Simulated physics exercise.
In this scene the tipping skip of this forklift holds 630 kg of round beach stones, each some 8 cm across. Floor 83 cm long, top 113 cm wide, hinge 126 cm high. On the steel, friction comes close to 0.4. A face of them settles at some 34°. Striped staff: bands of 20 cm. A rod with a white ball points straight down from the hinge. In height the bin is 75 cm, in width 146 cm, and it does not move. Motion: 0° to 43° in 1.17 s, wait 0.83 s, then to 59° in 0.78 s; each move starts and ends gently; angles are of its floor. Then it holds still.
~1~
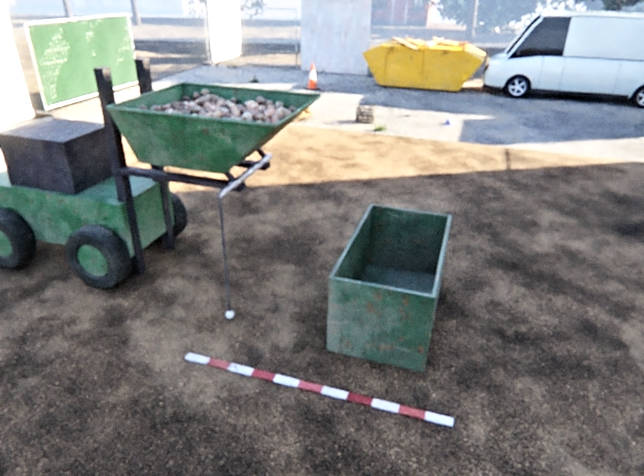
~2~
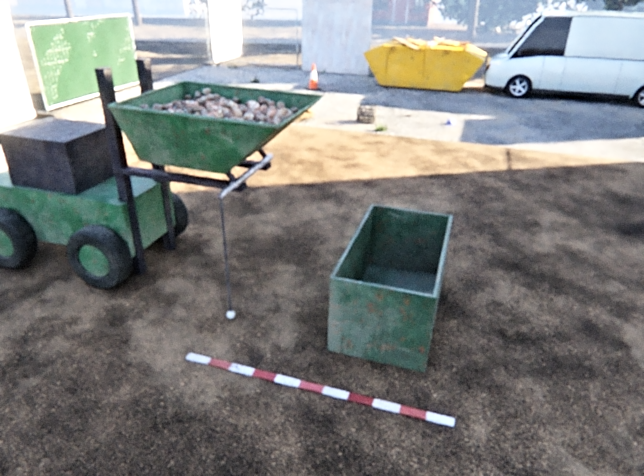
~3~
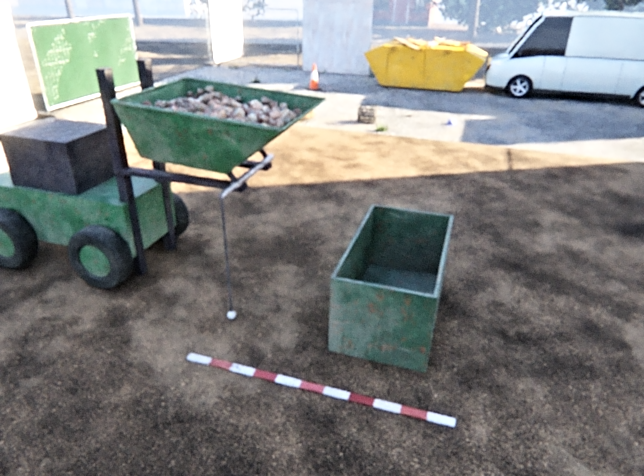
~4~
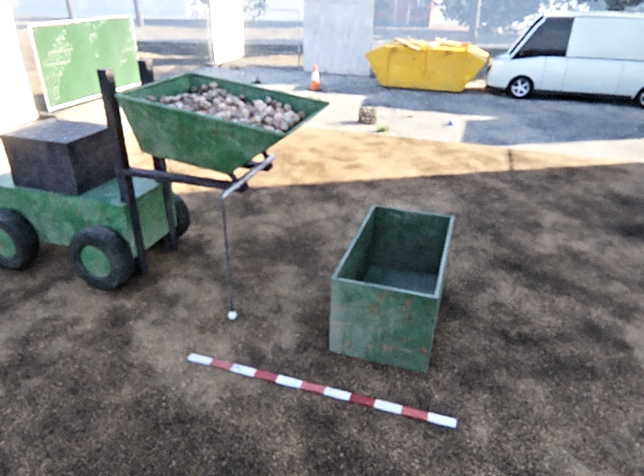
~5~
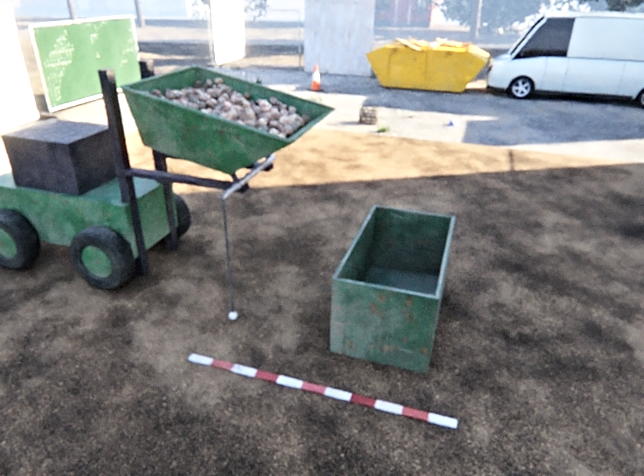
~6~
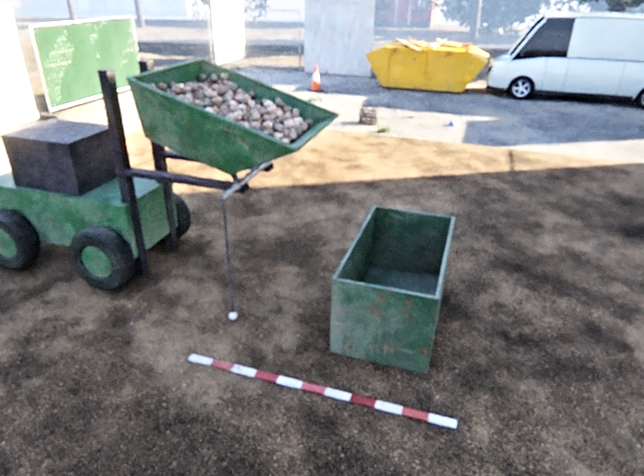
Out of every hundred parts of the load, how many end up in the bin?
Close to 80 in a hundred.
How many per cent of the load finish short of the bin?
I'd put it at around 20 per cent.
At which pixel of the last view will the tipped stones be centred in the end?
Somewhere near pixel (385, 296).
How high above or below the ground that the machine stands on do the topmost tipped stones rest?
Result: Near 44 cm above the ground.
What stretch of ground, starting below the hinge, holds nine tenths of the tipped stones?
Around 170 cm ahead of the hinge.
A little later the floor is at 36°; 100 % in the tipping skip; the foremost stones are at (303, 157).
Then the floor is at 43°; 100 % in the tipping skip; the foremost stones are at (327, 174).
Later still the floor is at 59°; 38 % in the tipping skip, 21 % short of the bin, 40 % in the bin, 1 % beside or beyond the bin; the foremost stones are at (429, 320).
In the end the floor is at 59°; 0 % in the tipping skip, 20 % short of the bin, 78 % in the bin, 2 % beside or beyond the bin; the foremost stones are at (440, 309).
